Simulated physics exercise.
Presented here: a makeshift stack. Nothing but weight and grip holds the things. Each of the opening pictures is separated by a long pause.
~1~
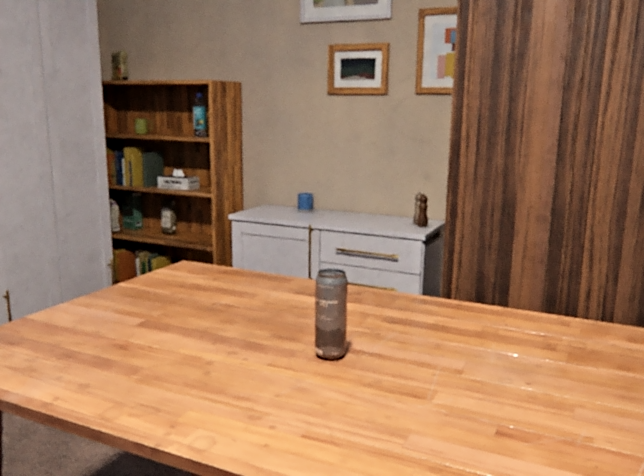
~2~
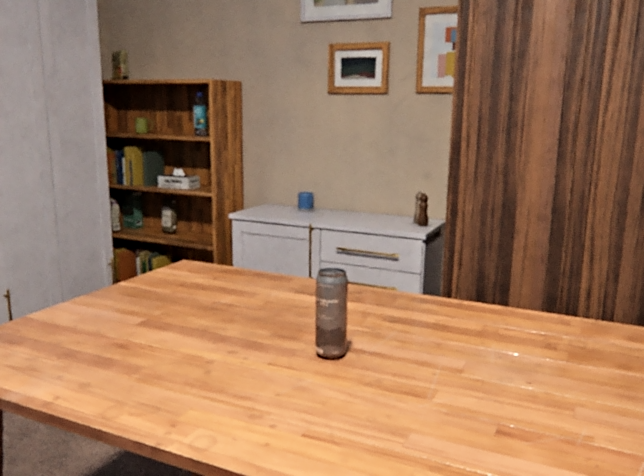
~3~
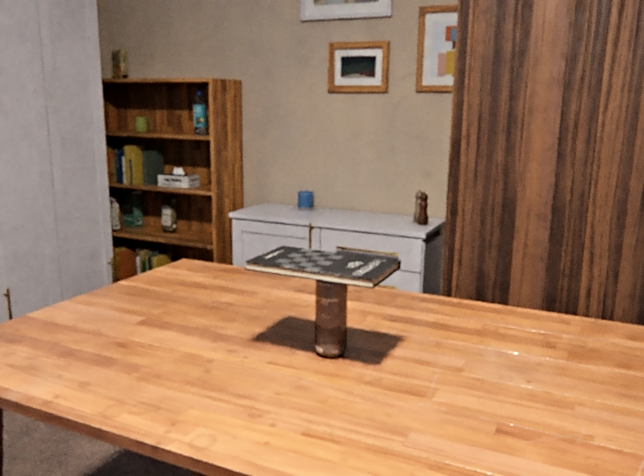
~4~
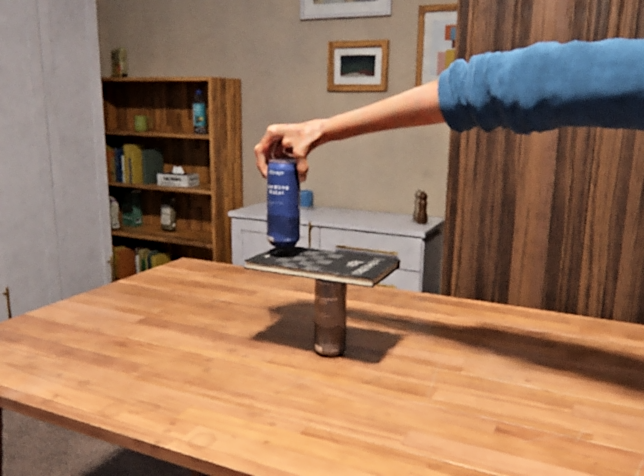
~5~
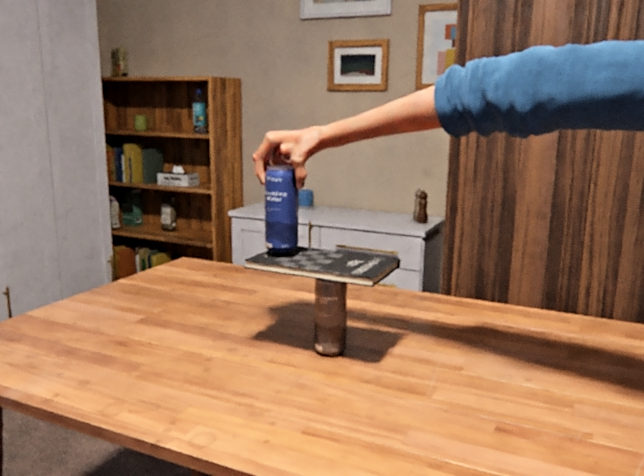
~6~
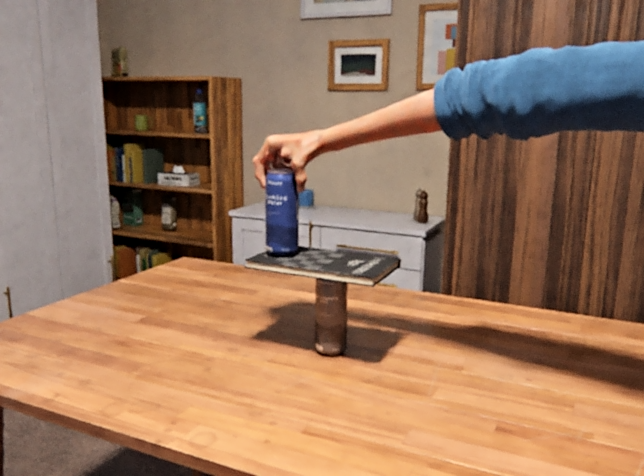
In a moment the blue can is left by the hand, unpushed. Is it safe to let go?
No: The tower does not remain standing.
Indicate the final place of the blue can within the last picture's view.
The object finishes somewhere near (232, 324).
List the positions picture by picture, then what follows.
In the first picture, the last thing is not in view yet; grey can (331, 315).
In the second picture, the last thing is not in view yet; grey can (331, 314).
In the third picture, the last thing is not in view yet; grey can (331, 313).
In the fourth picture, coming down; blue can (284, 203); grey can (331, 312).
In the fifth picture, coming down; blue can (281, 209); grey can (331, 311).
In the sixth picture, set down, still held; blue can (282, 213); grey can (331, 311).
Then, 0.50 s on from there, black book and blue can now fallen.
Then, 0.70 s on from there, things are still on the move.
In the end, fallen, black book and blue can; grey can unmoved. At the end, from the last picture's camera, blue can near (233, 324). The stack loses its balance.
